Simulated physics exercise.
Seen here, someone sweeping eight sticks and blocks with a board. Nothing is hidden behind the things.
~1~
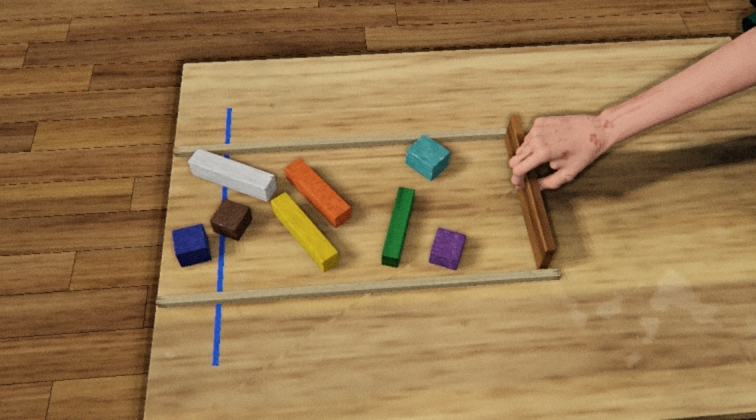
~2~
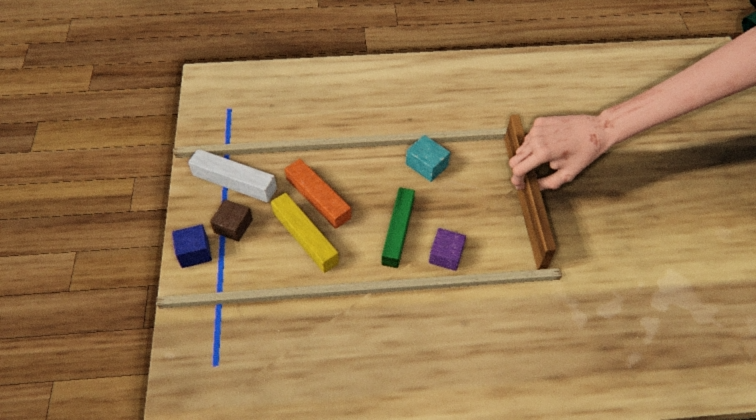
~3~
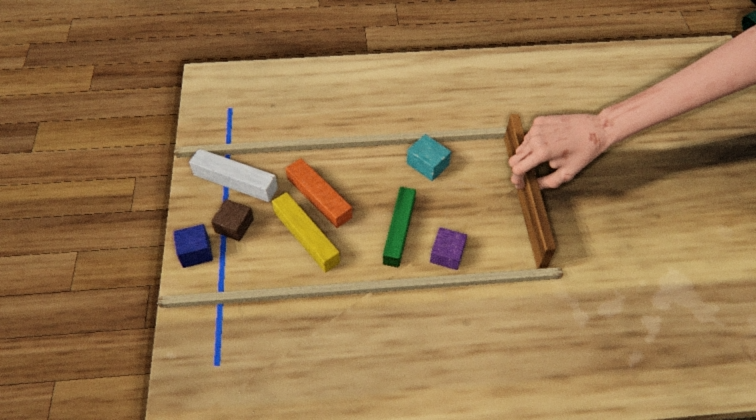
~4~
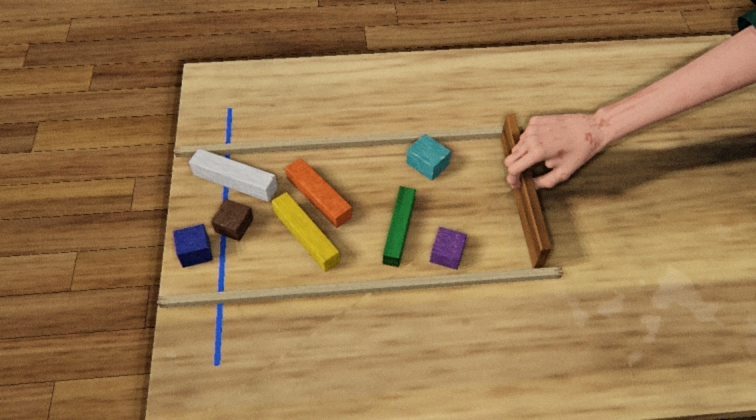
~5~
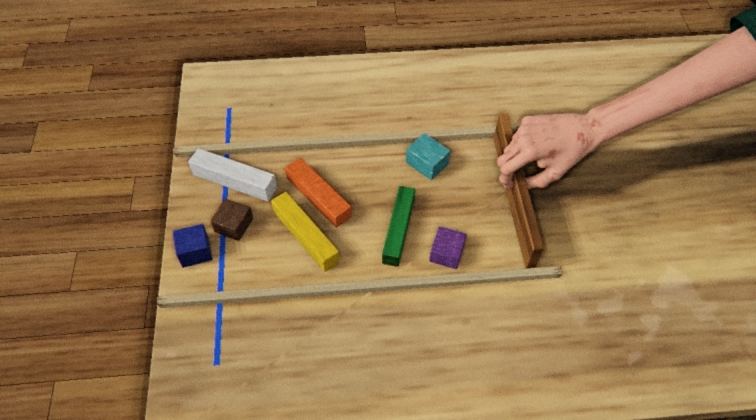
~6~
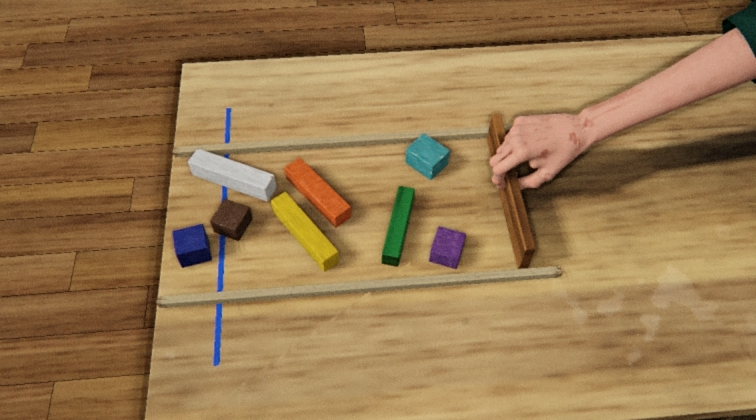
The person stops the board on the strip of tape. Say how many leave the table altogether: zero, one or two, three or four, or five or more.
The number that fall off is three or four.
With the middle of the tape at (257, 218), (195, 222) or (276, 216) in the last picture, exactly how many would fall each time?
The counts: 0, 5 and 0.
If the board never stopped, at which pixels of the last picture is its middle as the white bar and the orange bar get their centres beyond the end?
Near (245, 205) and (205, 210).
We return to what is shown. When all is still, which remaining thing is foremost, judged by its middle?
The orange bar.
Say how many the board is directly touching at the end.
In contact: 3.
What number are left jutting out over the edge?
The number is 0.
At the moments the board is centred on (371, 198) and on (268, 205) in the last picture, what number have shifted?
First 5, then 8.
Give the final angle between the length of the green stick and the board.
Near 25 degrees.
Soon after, none off yet; blue block at rest near (192, 246); white bar at rest near (233, 175); brown block at rest near (232, 220).
Then, none off yet; blue block at rest near (192, 246); white bar moving near (223, 174); brown block moving near (228, 221).
At rest, the number that fall off is three or four; fallen, yellow bar, brown block, white bar and blue block.
